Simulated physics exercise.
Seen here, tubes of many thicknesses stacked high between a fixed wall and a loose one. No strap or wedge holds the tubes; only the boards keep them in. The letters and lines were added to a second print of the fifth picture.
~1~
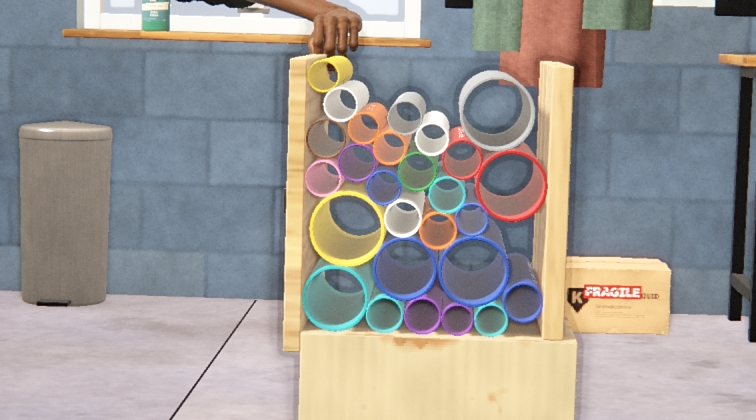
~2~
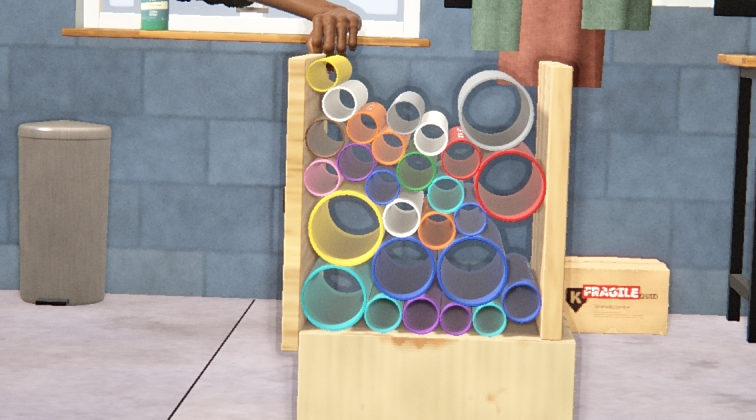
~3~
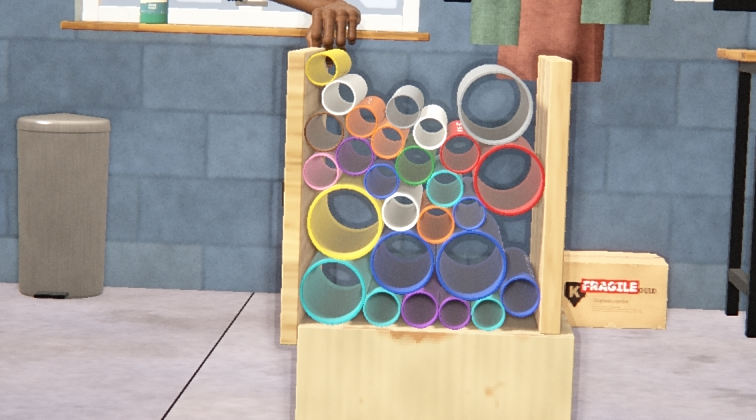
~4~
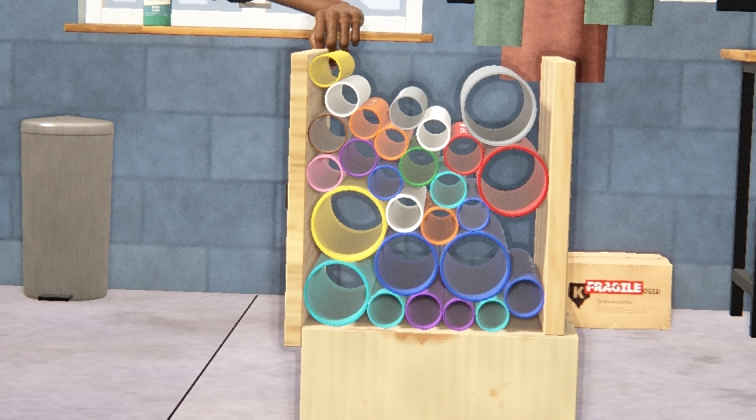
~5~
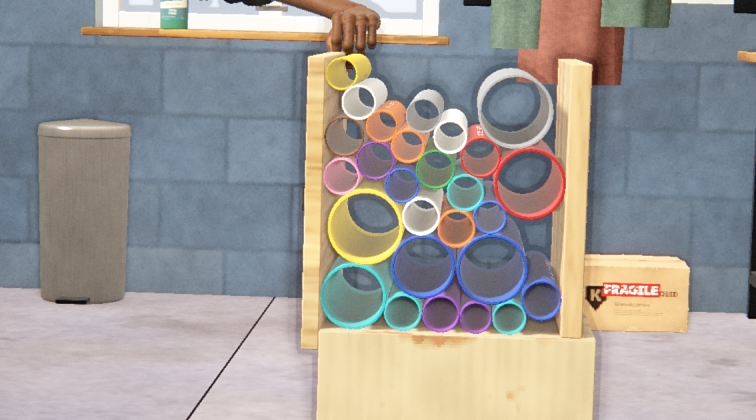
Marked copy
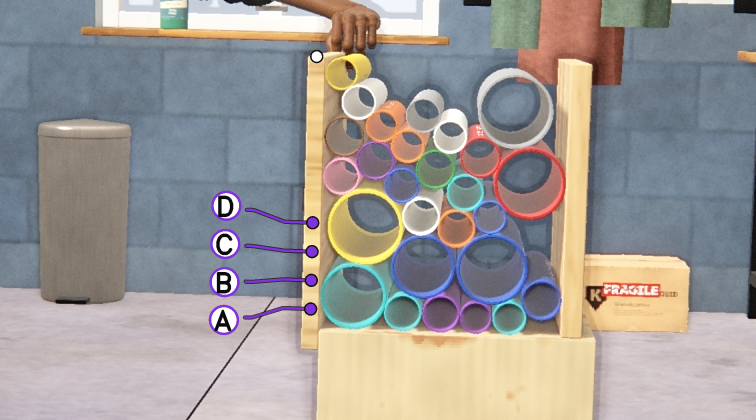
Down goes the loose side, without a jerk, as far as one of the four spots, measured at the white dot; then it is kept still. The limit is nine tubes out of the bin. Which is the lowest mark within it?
Stop at C.
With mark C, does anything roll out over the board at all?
Yes, at C.
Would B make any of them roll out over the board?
Yes.
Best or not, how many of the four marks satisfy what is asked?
Two of them.
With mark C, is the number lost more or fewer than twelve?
Fewer than twelve.
On the copy, A at (311, 309); B at (312, 281); C at (312, 252); D at (313, 223); the white dot at (317, 57).
On C. First, top of the board (324, 139).
Then, top of the board (322, 228).
Finally, top of the board (321, 251), eight out over the board.
By contrast, A more than nine out over the board; B more than nine out over the board; D eight out over the board.
